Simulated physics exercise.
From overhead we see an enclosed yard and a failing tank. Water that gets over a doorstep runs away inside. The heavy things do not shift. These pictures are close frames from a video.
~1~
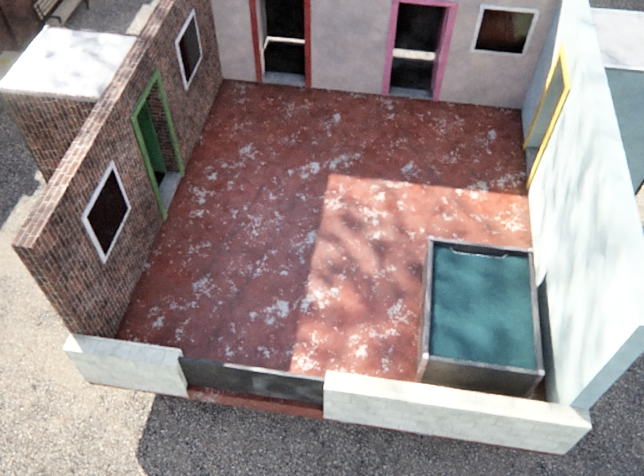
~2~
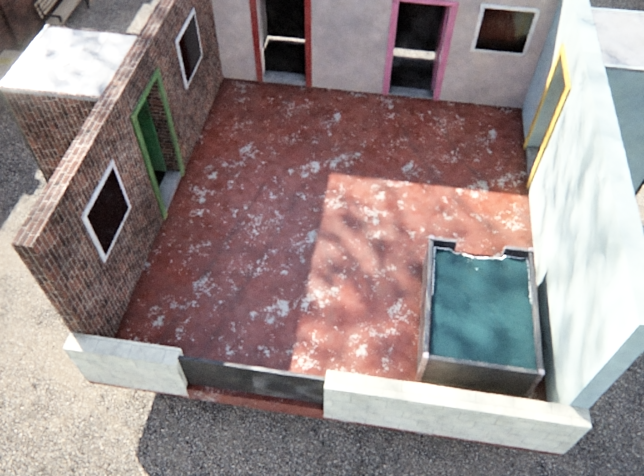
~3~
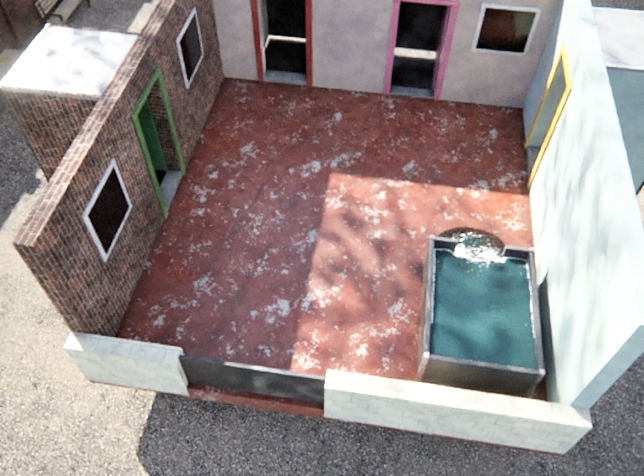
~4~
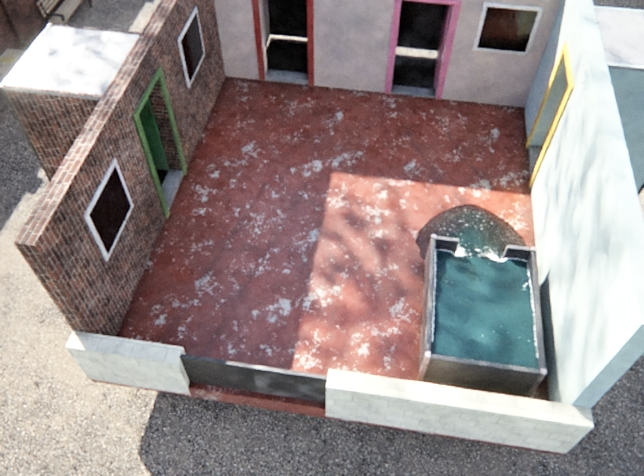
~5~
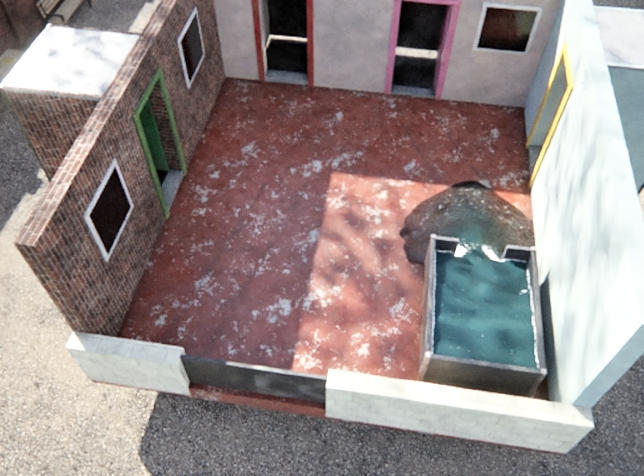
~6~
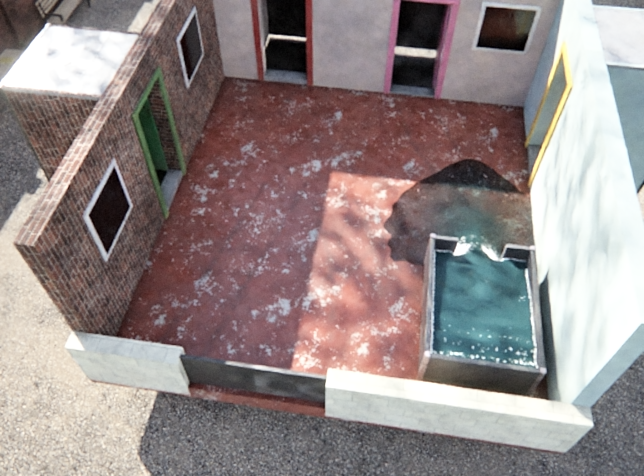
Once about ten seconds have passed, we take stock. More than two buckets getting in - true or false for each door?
Green door: False; red door: False; yellow door: False; pink door: True.
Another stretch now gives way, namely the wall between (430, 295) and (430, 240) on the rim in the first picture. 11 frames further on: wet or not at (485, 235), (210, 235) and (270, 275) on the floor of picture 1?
Sequence: Spared / wetted / wetted.
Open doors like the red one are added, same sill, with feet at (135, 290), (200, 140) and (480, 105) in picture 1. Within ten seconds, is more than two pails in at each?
Each in turn, the new doors: Remains within bounds, remains within bounds, breaks the limit.
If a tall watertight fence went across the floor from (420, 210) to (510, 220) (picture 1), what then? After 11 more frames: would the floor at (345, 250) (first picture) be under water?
That spot would be inundated.
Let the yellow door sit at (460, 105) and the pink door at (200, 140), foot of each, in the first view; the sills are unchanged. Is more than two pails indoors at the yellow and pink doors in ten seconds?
Result: Yellow ends up above; pink ends up above.
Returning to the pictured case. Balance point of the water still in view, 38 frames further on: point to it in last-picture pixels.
Point: (393, 177).
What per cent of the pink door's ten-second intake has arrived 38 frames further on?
Share at that point: Roughly 80 %.
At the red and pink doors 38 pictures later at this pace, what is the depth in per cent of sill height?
I'd put the first at close to 50 per cent and the second at close to 180 per cent.
A moment on, water covers 25 % of the floor; the green door not reached, the red door not reached, the yellow door wet at the sill, nothing in, the pink door not reached.
Next, water covers 35 % of the floor; the green door not reached, the red door not reached, the yellow door wet at the sill, nothing in, the pink door under two buckets in.
Then, water covers 40 % of the floor; the green door not reached, the red door wet at the sill, nothing in, the yellow door wet at the sill, nothing in, the pink door over two buckets in.
Later, water covers 50 % of the floor; the green door not reached, the red door wet at the sill, nothing in, the yellow door under two buckets in, the pink door over two buckets in.
In the end, water covers 80 % of the floor; the green door wet at the sill, nothing in, the red door wet at the sill, nothing in, the yellow door under two buckets in, the pink door far over two buckets in.
